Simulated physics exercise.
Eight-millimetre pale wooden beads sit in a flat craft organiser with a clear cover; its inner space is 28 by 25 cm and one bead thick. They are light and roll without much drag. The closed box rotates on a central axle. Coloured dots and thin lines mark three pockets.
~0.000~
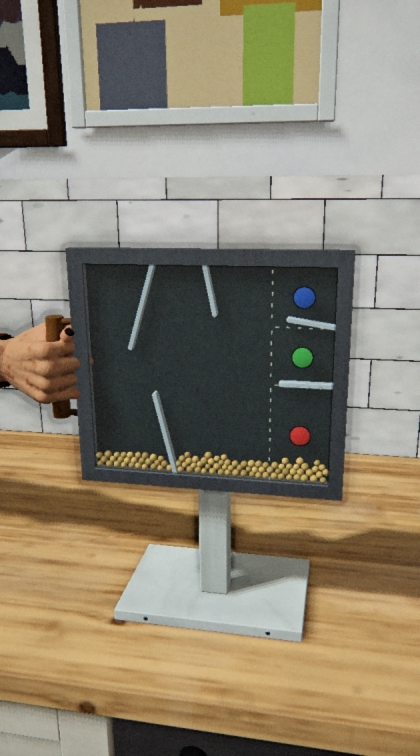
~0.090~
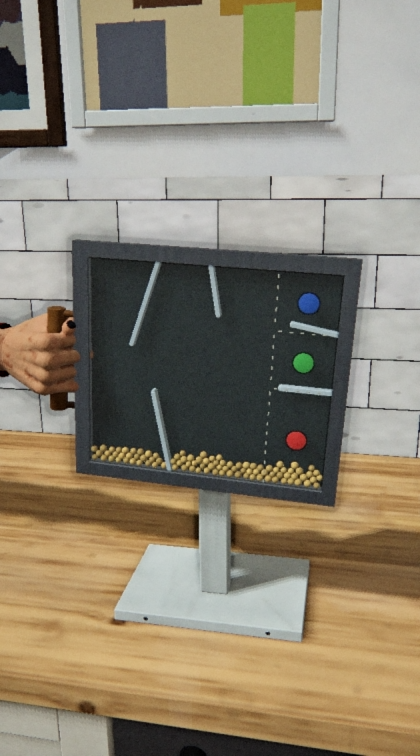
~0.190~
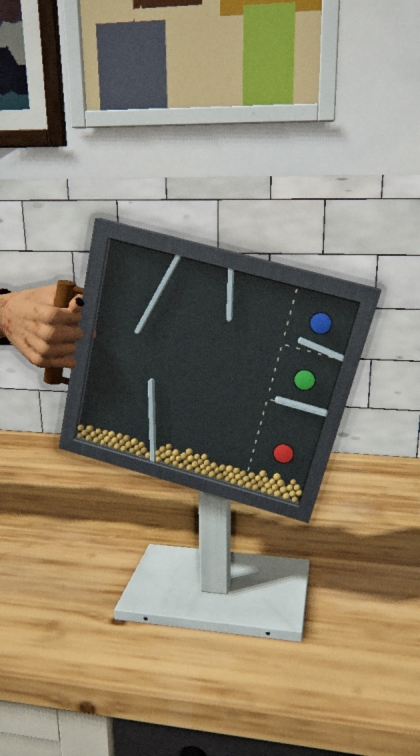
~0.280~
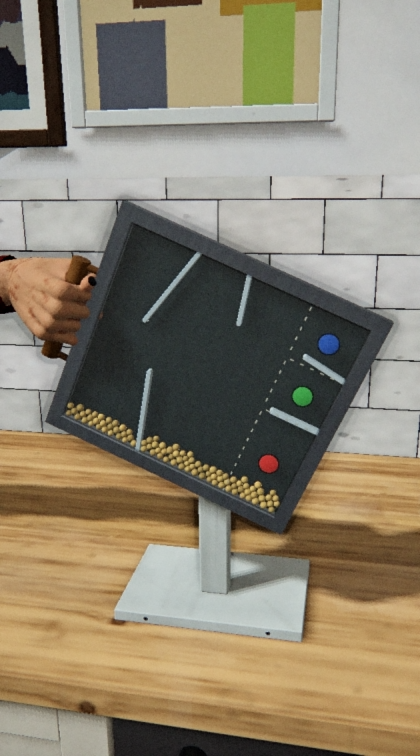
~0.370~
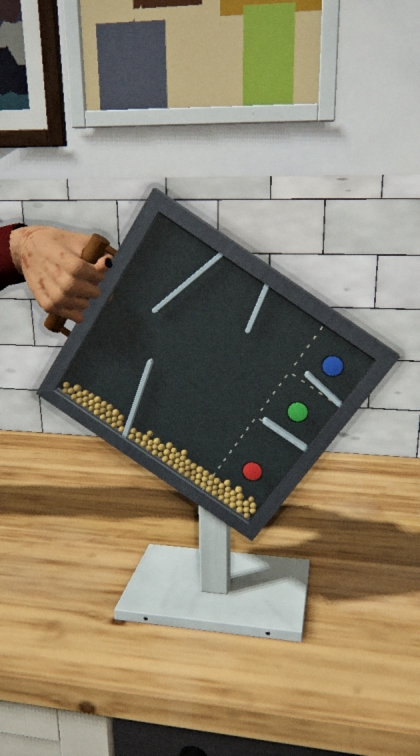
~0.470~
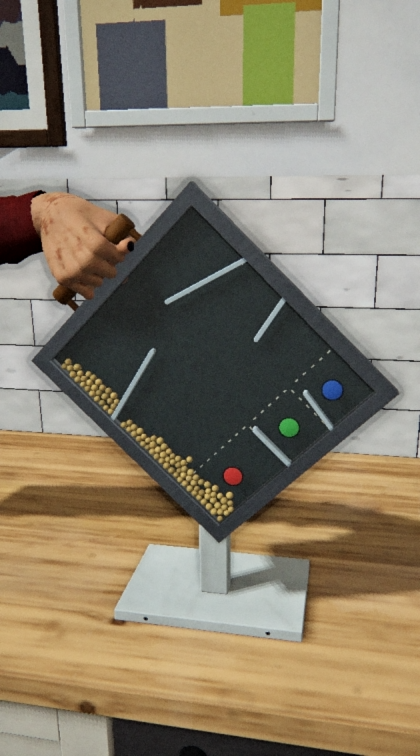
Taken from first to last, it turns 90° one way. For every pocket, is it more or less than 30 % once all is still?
Red: More; blue: Less; green: Less than 30 %.
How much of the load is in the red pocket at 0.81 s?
About 55 per cent.
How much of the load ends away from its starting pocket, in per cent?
About 45 per cent.
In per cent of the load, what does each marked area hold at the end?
Red pocket: 70; blue pocket: 0; green pocket: 0.
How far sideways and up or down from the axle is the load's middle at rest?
About 9 cm left and 6 cm below.
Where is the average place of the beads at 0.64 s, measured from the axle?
About 8 cm left and 8 cm below.
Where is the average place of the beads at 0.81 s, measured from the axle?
Some 9 cm left and 6 cm below.
After 0.64 s, it stands 63° clockwise; the beads' middle is 8 cm left of and 8 cm below the centre; red 40 %.
After 0.81 s, it stands 82° clockwise; the beads' middle is 9 cm left of and 6 cm below the centre; red 55 %.
After 0.95 s, it stands 90° clockwise; the beads' middle is 9 cm left of and 6 cm below the centre; red 65 %.
At rest by 1.6 s, it stands 90° clockwise; red 70 %, blue 0 %, green 0 %, elsewhere 30 %.
